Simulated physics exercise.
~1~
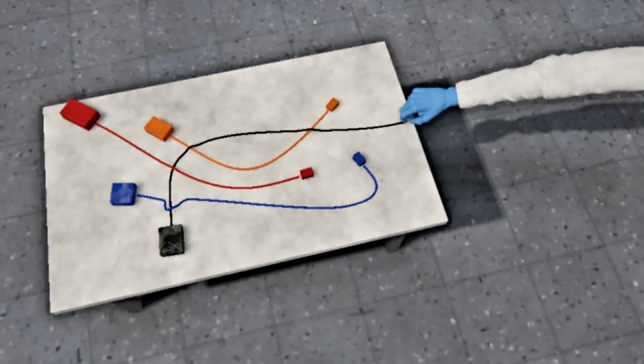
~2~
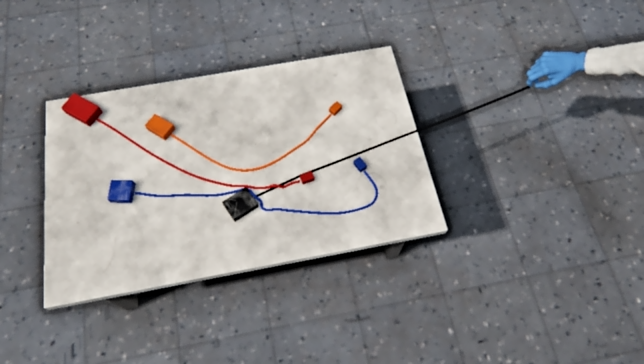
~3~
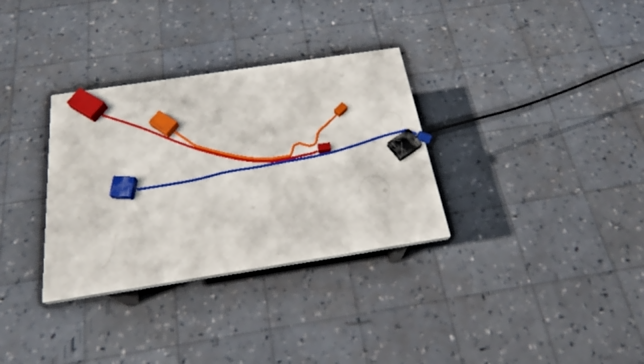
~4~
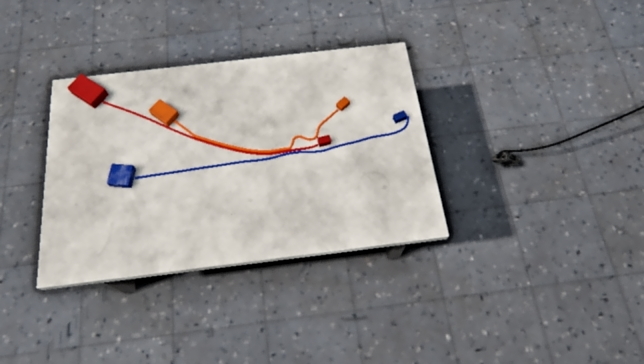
To begin with, four leads in black, blue, red and orange overlap on a pale side table, each with a charger at one end, while a blue-gloved hand holds the black one at the right edge. The hand pulls the black lead away to the right, and its charger slides across the table into the blue lead. As it reaches the right edge, the blue and red leads are drawn along, their plugs shifting and tipping. Finally the black charger goes over the edge, leaving the other three leads on the table, their chargers barely moved.
